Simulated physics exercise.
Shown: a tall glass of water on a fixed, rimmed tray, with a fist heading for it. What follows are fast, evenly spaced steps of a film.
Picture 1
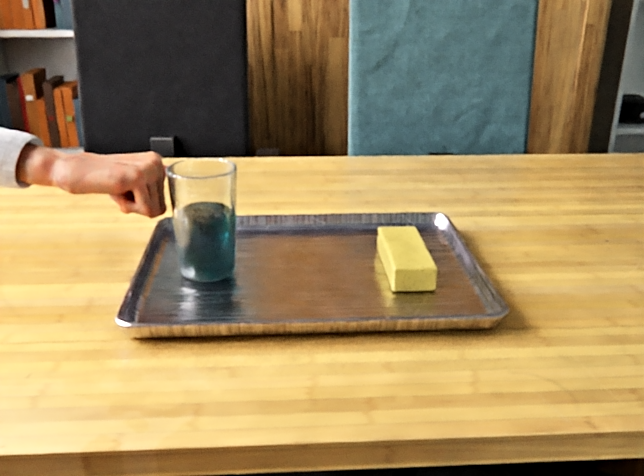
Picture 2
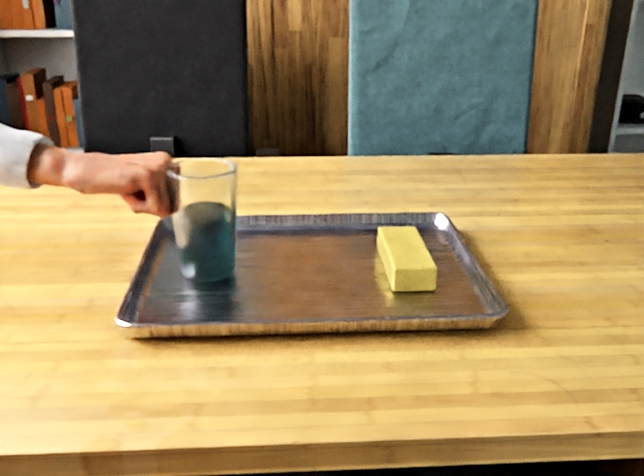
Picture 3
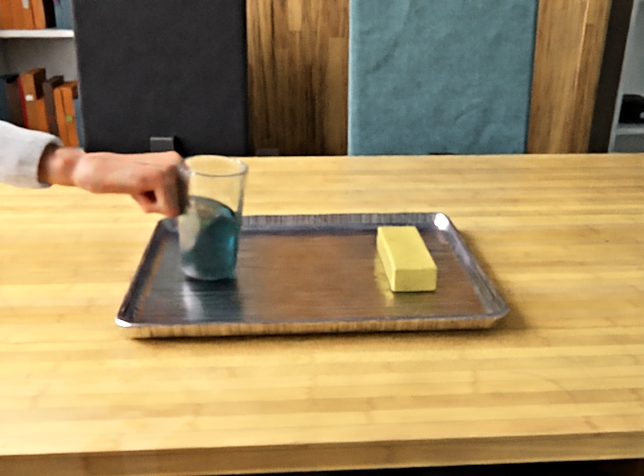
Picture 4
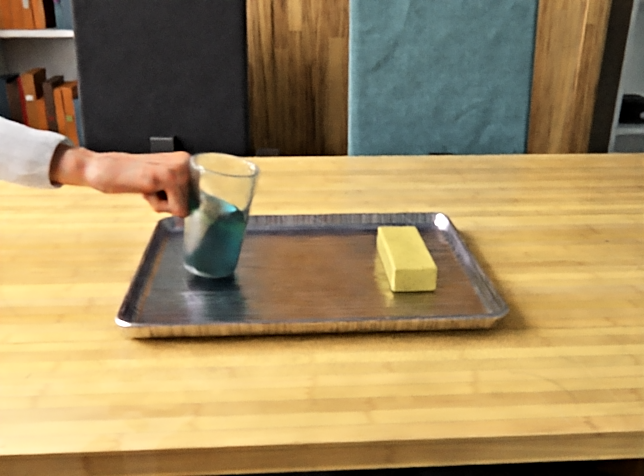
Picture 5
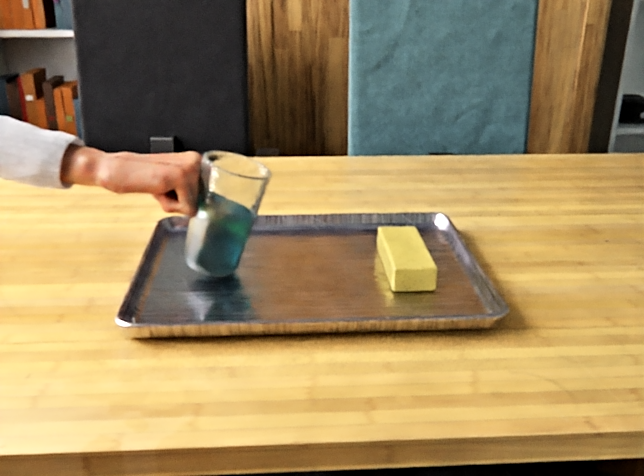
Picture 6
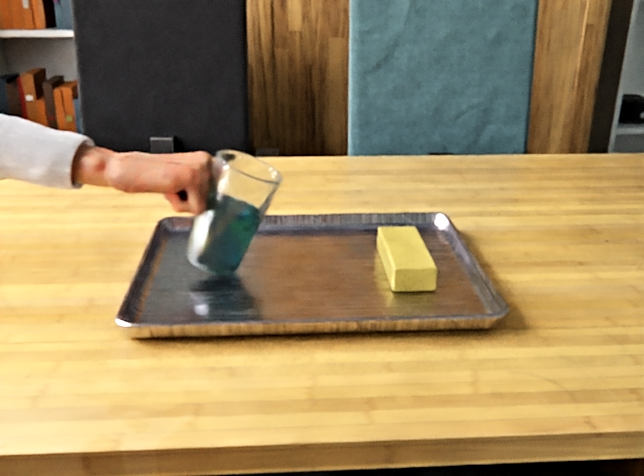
A fist pushed against the upper left side of a glass of dark blue-green liquid on a metal tray, steadily tilting it rightward while the liquid shifted inside and a yellow block sat still.
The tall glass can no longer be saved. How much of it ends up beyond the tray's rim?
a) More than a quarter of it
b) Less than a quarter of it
Less than a quarter of it.
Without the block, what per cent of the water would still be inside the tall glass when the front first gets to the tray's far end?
About 55 per cent.
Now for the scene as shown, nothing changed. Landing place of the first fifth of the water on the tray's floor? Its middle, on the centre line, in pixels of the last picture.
Around (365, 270).
A moment on, the tall glass is falling and 100 per cent is in the glass, 0 on the tray and 0 above or beyond its rim.
Next, the tall glass lies on its side and 72 per cent is in the glass, 13 on the tray and 15 above or beyond its rim.
Then the tall glass lies on its side and 38 per cent is in the glass, 46 on the tray and 16 above or beyond its rim.
Later the tall glass lies on its side and 21 per cent is in the glass, 70 on the tray and 9 above or beyond its rim.
In the end 91 per cent is held by tray and glass, 9 is off the tray.
